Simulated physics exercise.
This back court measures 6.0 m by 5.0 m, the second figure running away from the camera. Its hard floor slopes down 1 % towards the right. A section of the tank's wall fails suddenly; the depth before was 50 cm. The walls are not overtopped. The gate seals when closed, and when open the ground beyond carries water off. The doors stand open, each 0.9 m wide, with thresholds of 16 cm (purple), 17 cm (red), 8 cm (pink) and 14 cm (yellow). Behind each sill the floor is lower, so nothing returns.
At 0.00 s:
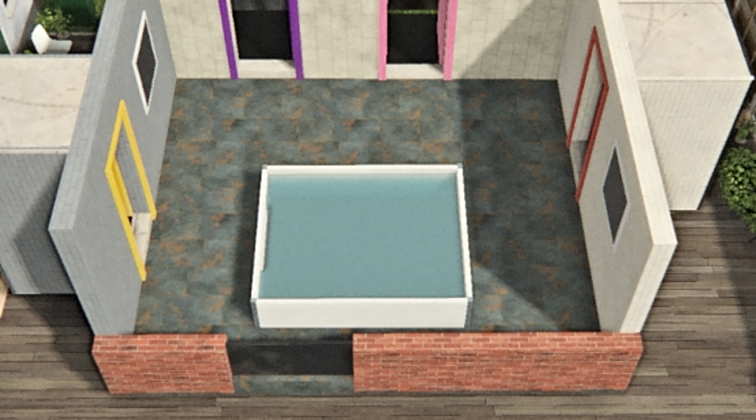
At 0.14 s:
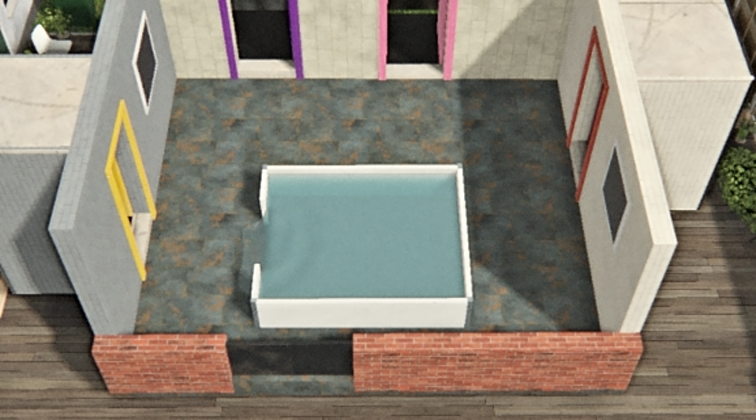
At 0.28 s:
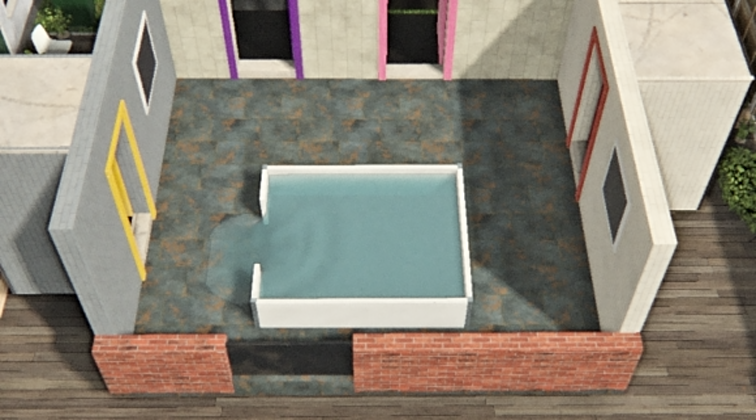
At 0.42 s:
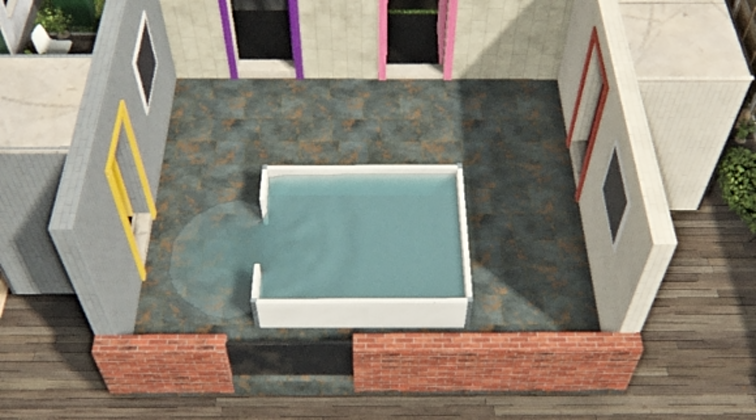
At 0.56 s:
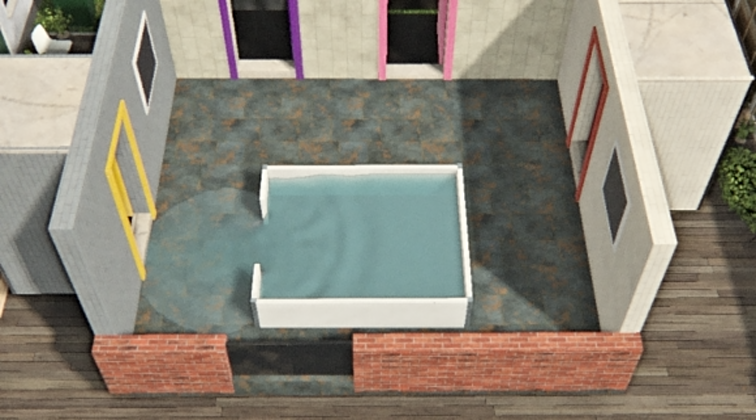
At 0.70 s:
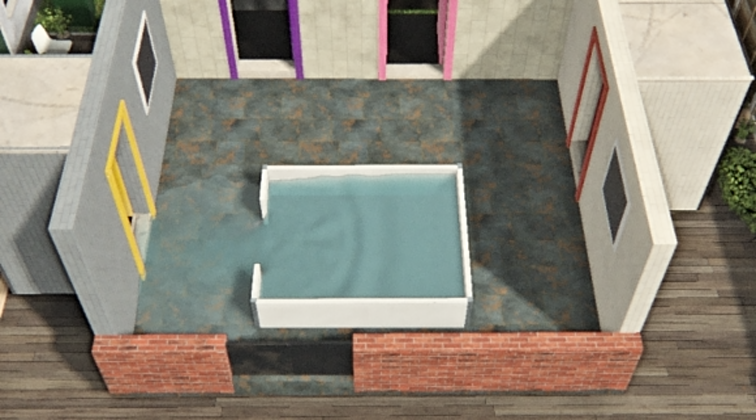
A white-walled tank of water opening on its left side, with water pouring out and spreading across the dark courtyard floor.
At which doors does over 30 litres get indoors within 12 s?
Door by door: At the purple door it does not reach the limit; at the red door it keeps below the limit; at the pink door it keeps below the limit; at the yellow door it goes over the limit.
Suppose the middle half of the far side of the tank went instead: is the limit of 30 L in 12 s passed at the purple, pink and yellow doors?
Against that limit: Purple under, pink over, yellow below.
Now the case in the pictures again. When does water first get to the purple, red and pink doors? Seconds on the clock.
Arrival: Purple 2.6 s, red 5.5 s, pink 3.8 s.
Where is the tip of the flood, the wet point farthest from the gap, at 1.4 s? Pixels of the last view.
Near (168, 137).
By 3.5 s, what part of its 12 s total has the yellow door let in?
About 75 per cent.
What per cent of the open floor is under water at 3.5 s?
Near 45 per cent is wet.
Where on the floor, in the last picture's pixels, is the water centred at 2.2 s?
At about (310, 256).
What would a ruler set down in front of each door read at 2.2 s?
In cm: Purple 0, red 0, pink 0, yellow 29.
After 1.4 s water covers 20 % of the floor and is deepest (32 cm) near (129, 364); purple door not reached, red door not reached, pink door not reached, yellow door 29 cm at the sill, 42 L in.
After 2.2 s water covers 30 % of the floor and is deepest (30 cm) near (132, 351); purple door not reached, red door not reached, pink door not reached, yellow door 29 cm at the sill, 103 L in.
After 3.5 s water covers 45 % of the floor and is deepest (24 cm) near (148, 257); purple door 12 cm at the sill, 0 L in, red door not reached, pink door not reached, yellow door 24 cm at the sill, 188 L in.
After 7.0 s water covers 90 % of the floor and is deepest (17 cm) near (129, 364); purple door 11 cm at the sill, 0 L in, red door 9 cm at the sill, 0 L in, pink door 4 cm at the sill, 0 L in, yellow door 15 cm at the sill, 247 L in.
After 12.0 s water covers 95 % of the floor and is deepest (16 cm) near (593, 363); purple door 7 cm at the sill, 0 L in, red door 12 cm at the sill, 0 L in, pink door 9 cm at the sill, 1 L in, yellow door 9 cm at the sill, 249 L in.
